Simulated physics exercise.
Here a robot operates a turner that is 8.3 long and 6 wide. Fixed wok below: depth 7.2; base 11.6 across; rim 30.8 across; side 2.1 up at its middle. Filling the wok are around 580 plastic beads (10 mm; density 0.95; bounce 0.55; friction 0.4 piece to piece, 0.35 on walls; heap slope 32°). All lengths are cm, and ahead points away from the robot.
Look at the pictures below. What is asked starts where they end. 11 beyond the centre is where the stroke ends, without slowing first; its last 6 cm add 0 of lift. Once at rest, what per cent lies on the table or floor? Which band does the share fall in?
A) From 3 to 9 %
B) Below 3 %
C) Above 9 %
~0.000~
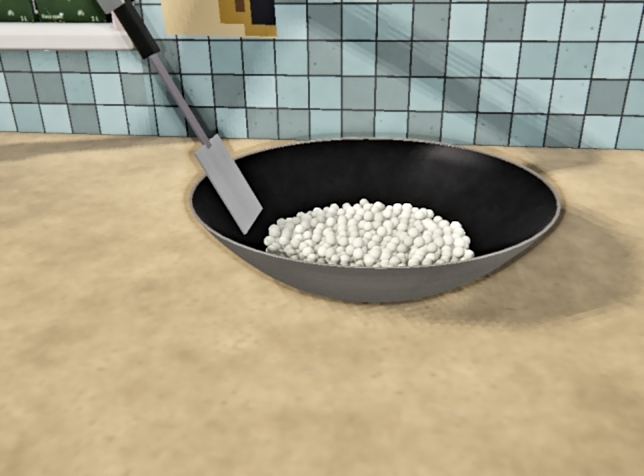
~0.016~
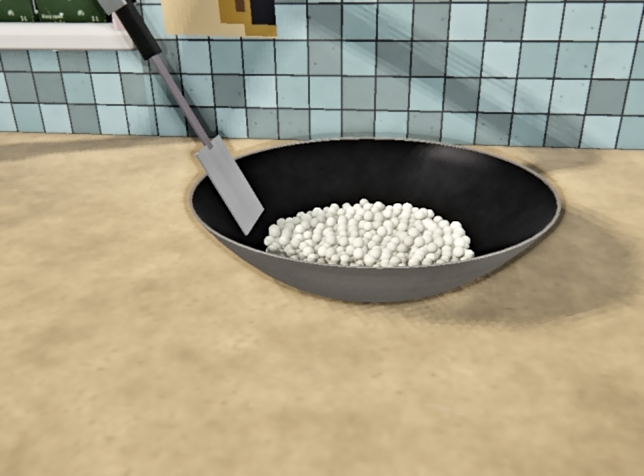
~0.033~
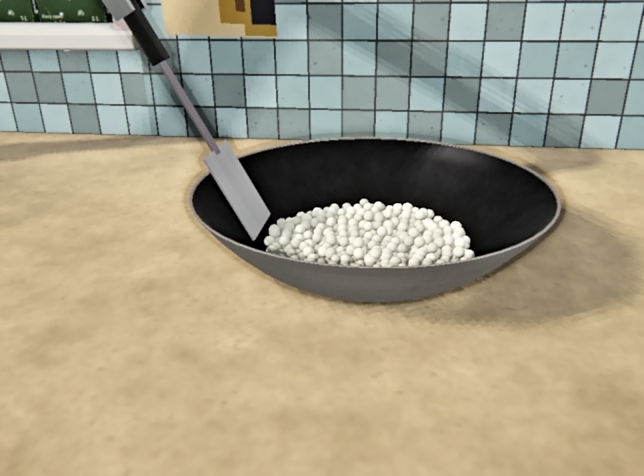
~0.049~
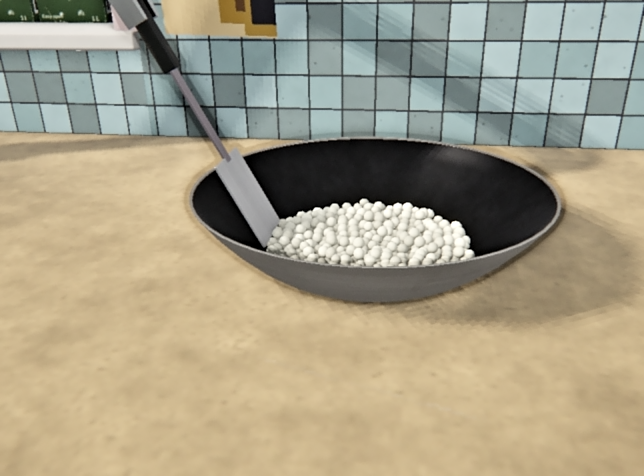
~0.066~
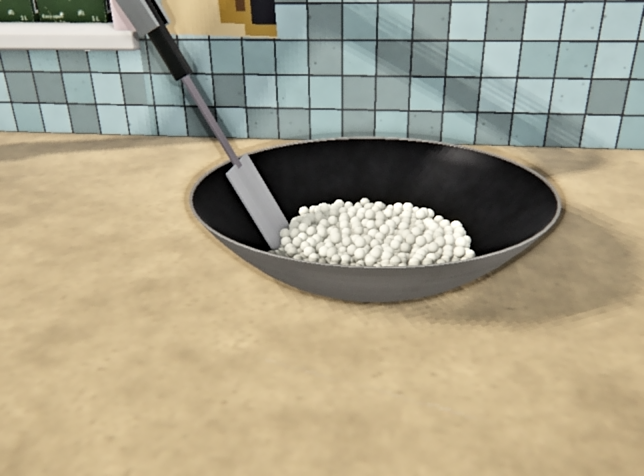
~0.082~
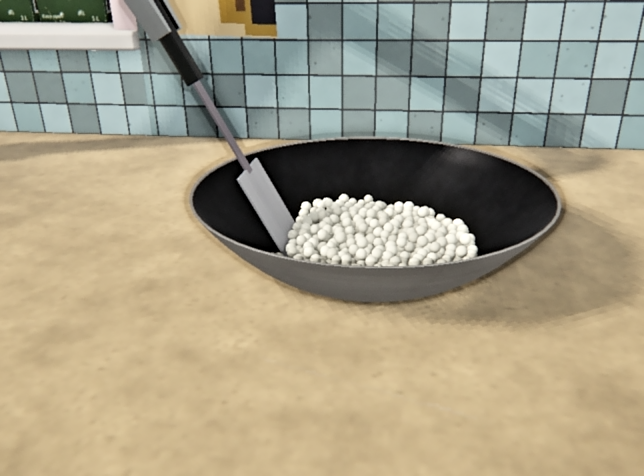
A, from 3 to 9 %.
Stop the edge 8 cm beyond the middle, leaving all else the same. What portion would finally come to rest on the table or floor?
I'd expect close to 0 per cent then.
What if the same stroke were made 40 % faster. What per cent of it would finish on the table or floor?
I'd say close to 15 per cent.
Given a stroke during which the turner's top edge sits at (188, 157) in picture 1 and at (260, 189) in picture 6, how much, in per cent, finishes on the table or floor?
Roughly 20 %.
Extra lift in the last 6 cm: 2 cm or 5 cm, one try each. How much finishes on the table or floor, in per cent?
Result, in order: Approx. 10 % and 5 %.
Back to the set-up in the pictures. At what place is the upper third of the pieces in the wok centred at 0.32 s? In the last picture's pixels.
Centre: Roughly (467, 226) in the last picture.
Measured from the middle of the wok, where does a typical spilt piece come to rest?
Distance, approx.: 24 cm.
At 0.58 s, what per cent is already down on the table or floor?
Some 4 per cent of the load.
After 0.20 s, sloping 62°, highest piece 4 above the table; 582 in the wok.
After 0.32 s, sloping 62°, highest piece 5 above the table; 582 in the wok.
After 0.58 s, sloping 62°, highest piece 8 above the table; 551 in the wok, 27 on the table or floor, 4 on the blade or in flight.
After 1.63 s, sloping 62°, highest piece 7 above the table; 550 in the wok, 32 on the table or floor.
At rest, 550 in the wok, 32 on the table or floor. That is 5 % on the table or floor.
